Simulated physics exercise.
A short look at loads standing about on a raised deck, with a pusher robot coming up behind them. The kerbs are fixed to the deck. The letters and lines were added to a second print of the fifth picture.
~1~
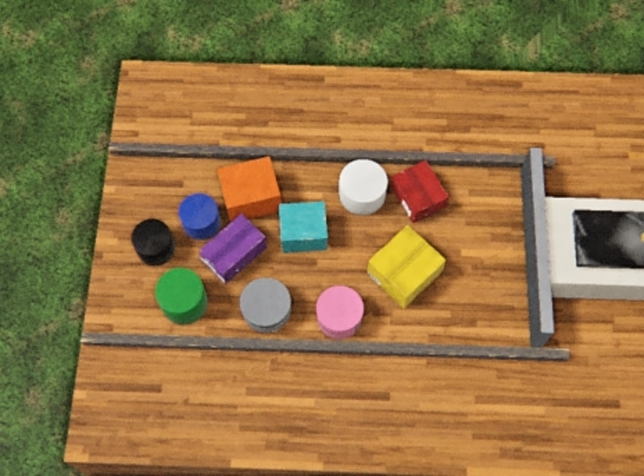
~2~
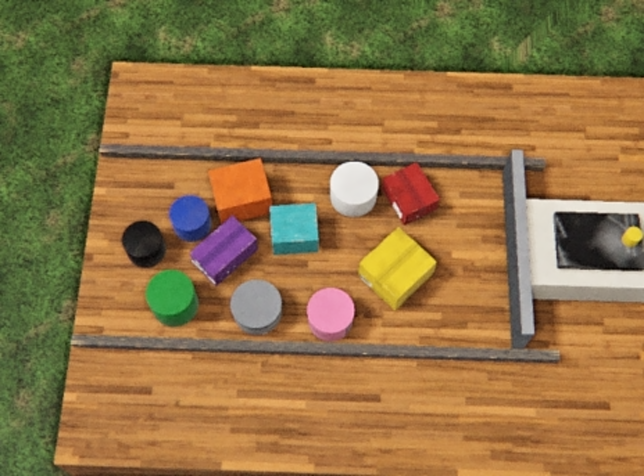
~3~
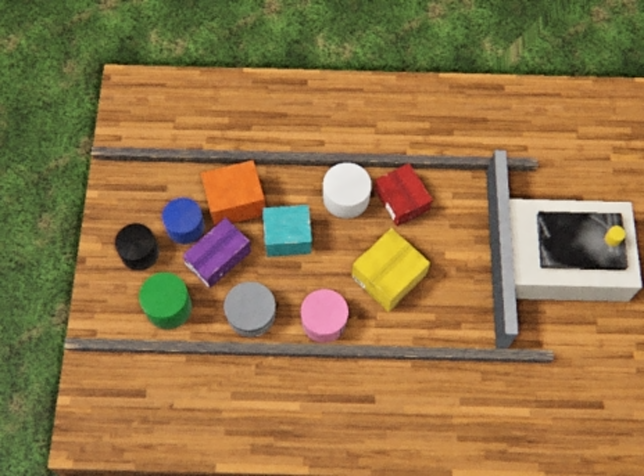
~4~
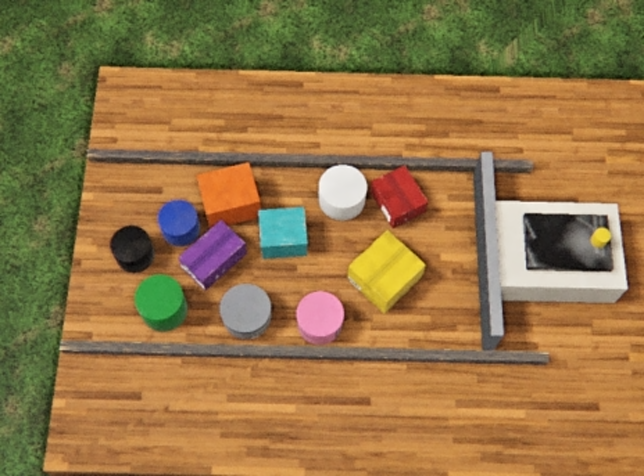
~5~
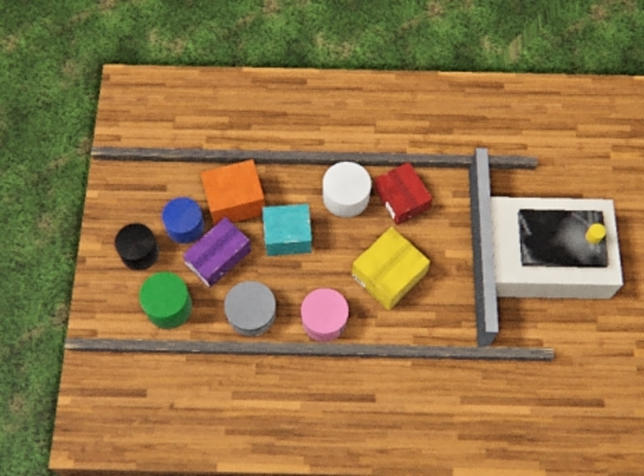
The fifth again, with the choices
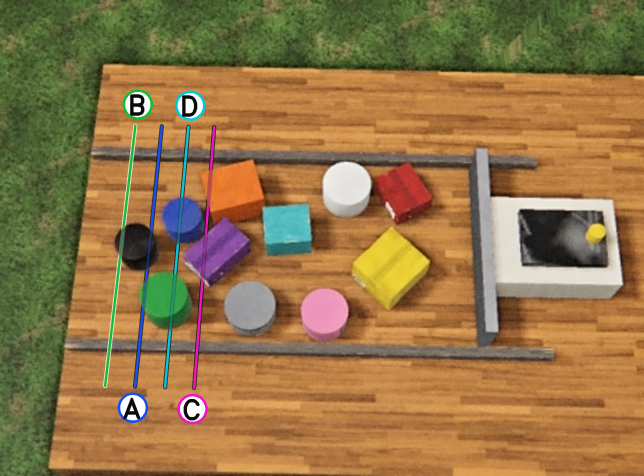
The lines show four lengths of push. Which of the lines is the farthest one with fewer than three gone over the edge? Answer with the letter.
C.
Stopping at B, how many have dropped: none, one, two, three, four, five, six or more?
By then, six or more.
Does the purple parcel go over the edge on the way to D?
No.
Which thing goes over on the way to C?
It is the black canister.
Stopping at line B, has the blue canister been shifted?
Yes.
On the marked copy, A at (149, 248); B at (121, 248); C at (205, 250); D at (177, 249).
With C. Early on, robot (454, 235); pink pail (319, 320); red parcel (357, 185).
Further on, robot (353, 233); black canister (115, 262); blue canister (147, 239).
At the end, robot (274, 231); black canister over the edge; blue canister (78, 244); one fallen.
As for the rest, A drops five; B drops eight; D drops four.
